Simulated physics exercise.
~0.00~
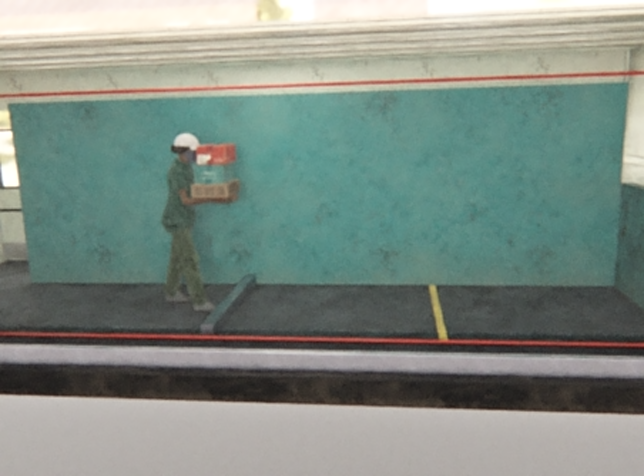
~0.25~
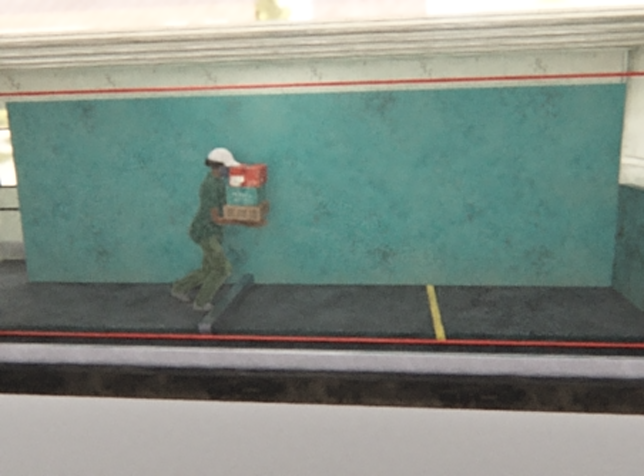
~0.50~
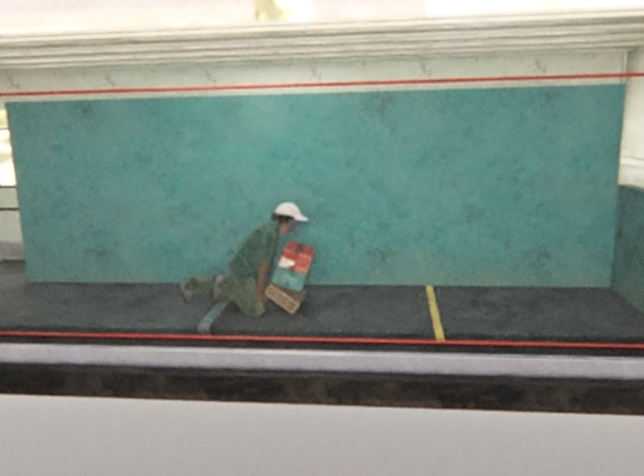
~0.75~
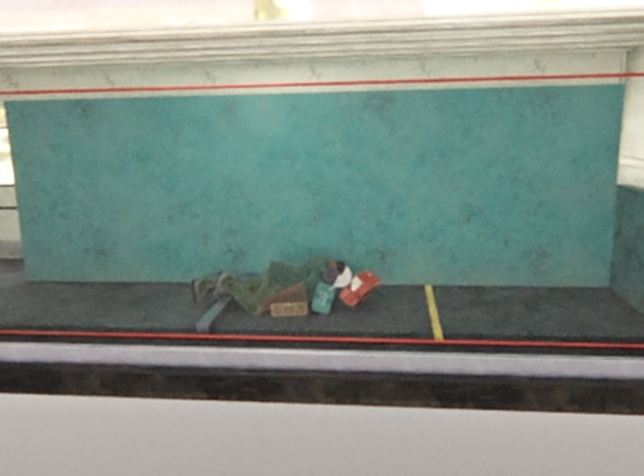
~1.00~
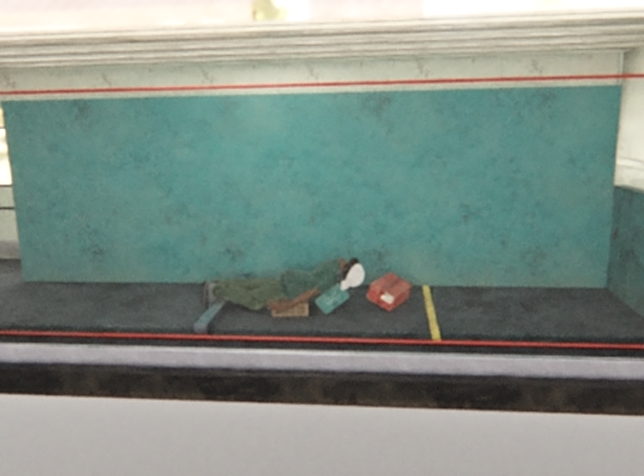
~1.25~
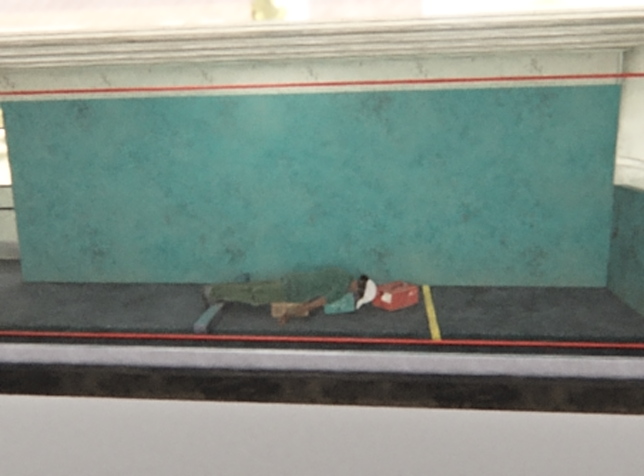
A courier in a white cap and green clothes carries a stack of boxes, red on top, teal in the middle and brown below, rightward along a dark floor before a mottled teal wall. The slightly swaying view is from the side, with a low rail at the courier's feet and a yellow line farther right. At the rail the courier pitches forward, knees dropping and boxes tipping. The courier then falls flat as the boxes spill ahead. The red box tumbles farthest, and all three end short of the yellow line beside the limp courier.
